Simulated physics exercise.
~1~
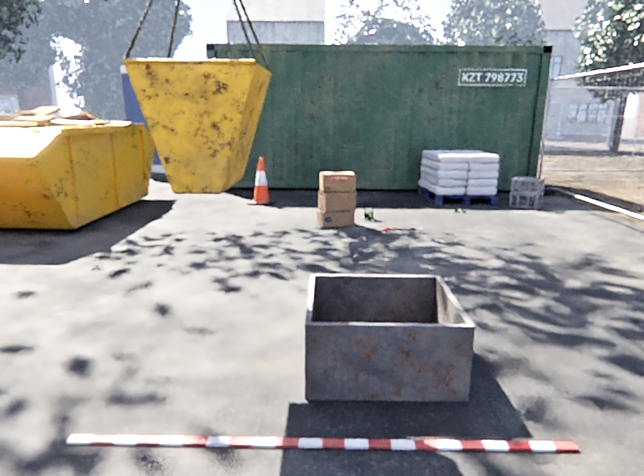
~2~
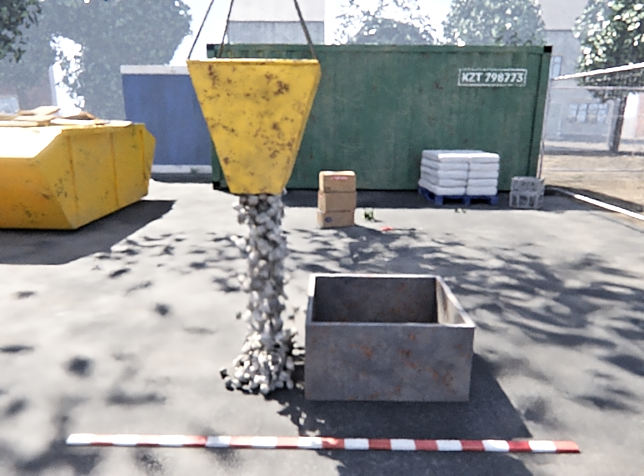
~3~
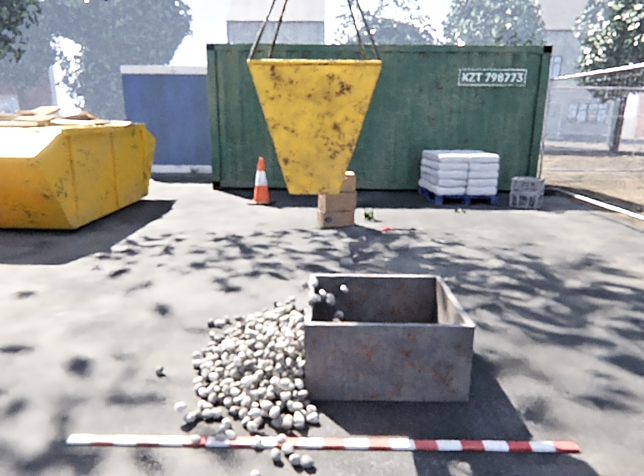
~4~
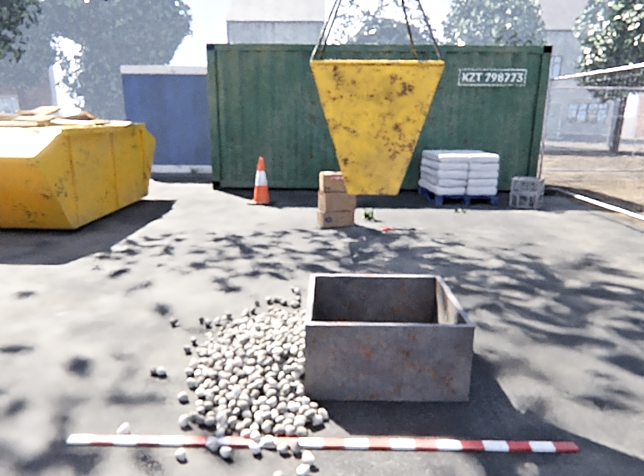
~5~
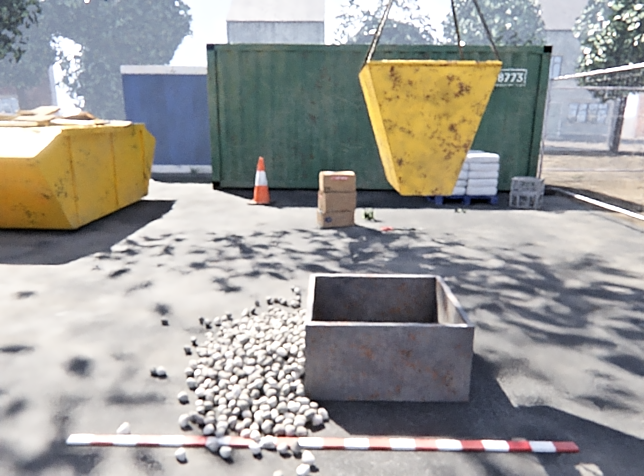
A yellow skip hanging from chains moved right across the yard and dumped its pale stones before it was over the open grey bin, so nearly all piled up on the ground to the bin's left while the empty skip carried on right.
